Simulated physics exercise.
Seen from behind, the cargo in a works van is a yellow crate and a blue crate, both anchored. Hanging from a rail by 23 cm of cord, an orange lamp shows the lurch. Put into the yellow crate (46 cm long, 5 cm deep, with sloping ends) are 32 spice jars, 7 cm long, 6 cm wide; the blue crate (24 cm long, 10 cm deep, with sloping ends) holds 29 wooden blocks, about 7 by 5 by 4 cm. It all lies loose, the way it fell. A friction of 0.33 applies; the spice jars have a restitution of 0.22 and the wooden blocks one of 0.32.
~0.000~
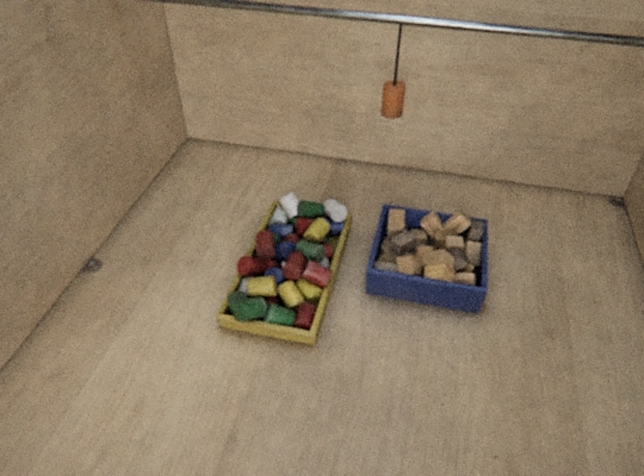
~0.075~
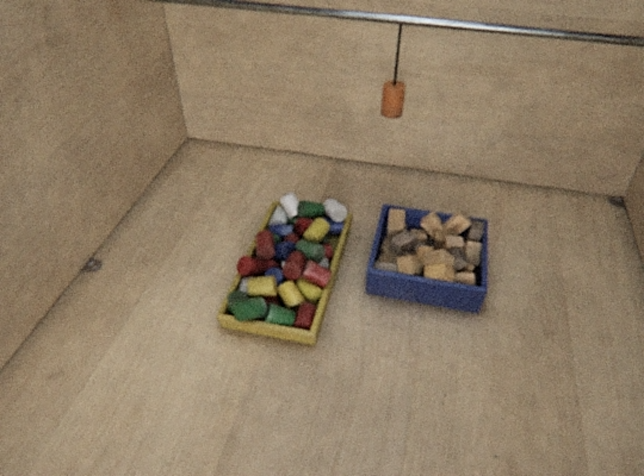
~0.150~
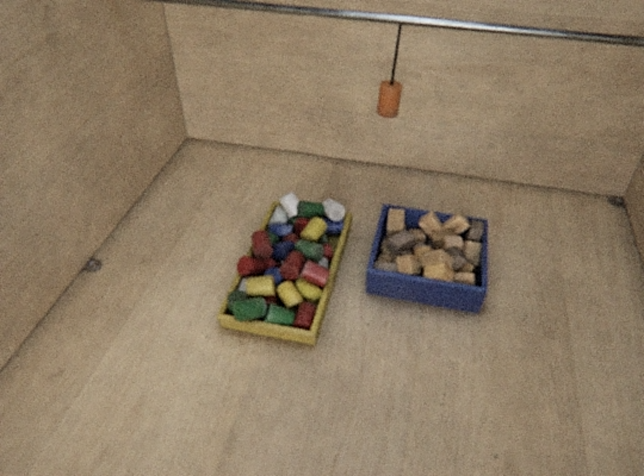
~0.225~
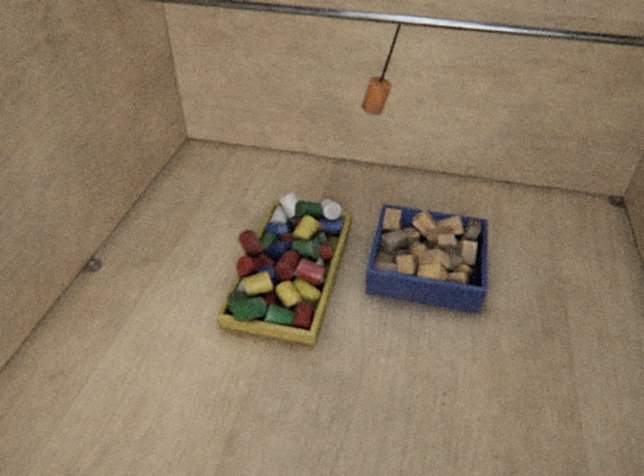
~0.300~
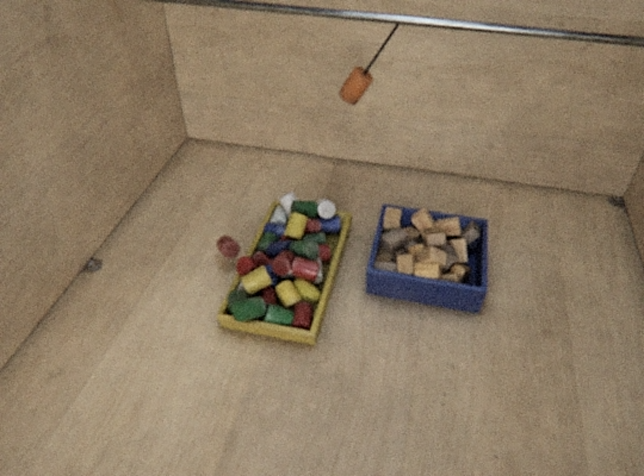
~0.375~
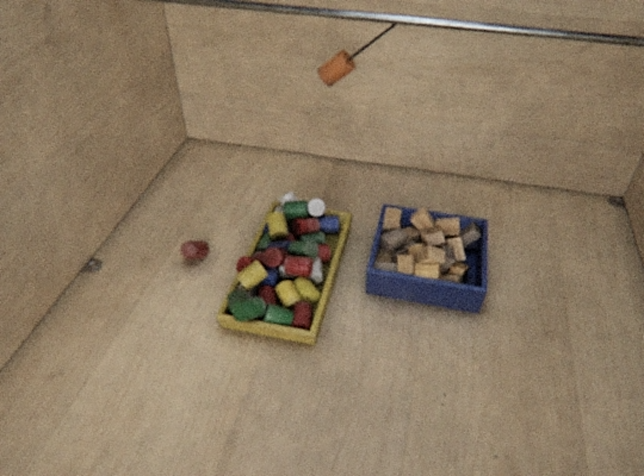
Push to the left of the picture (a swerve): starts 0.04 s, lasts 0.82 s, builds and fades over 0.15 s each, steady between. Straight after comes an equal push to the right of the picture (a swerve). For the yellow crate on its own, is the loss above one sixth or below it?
Share escaping: One sixth plus.
After 0.68 s, 7 of 32 out of the yellow crate and 0 of 29 out of the blue crate.
After 1.06 s, 8 of 32 out of the yellow crate and 0 of 29 out of the blue crate.
After 1.59 s, 11 of 32 out of the yellow crate and 1 of 29 out of the blue crate.
Final count (at 2.28 s), 11 of 32 out of the yellow crate and 1 of 29 out of the blue crate. Asked share, 11 of 32, 34 per cent.
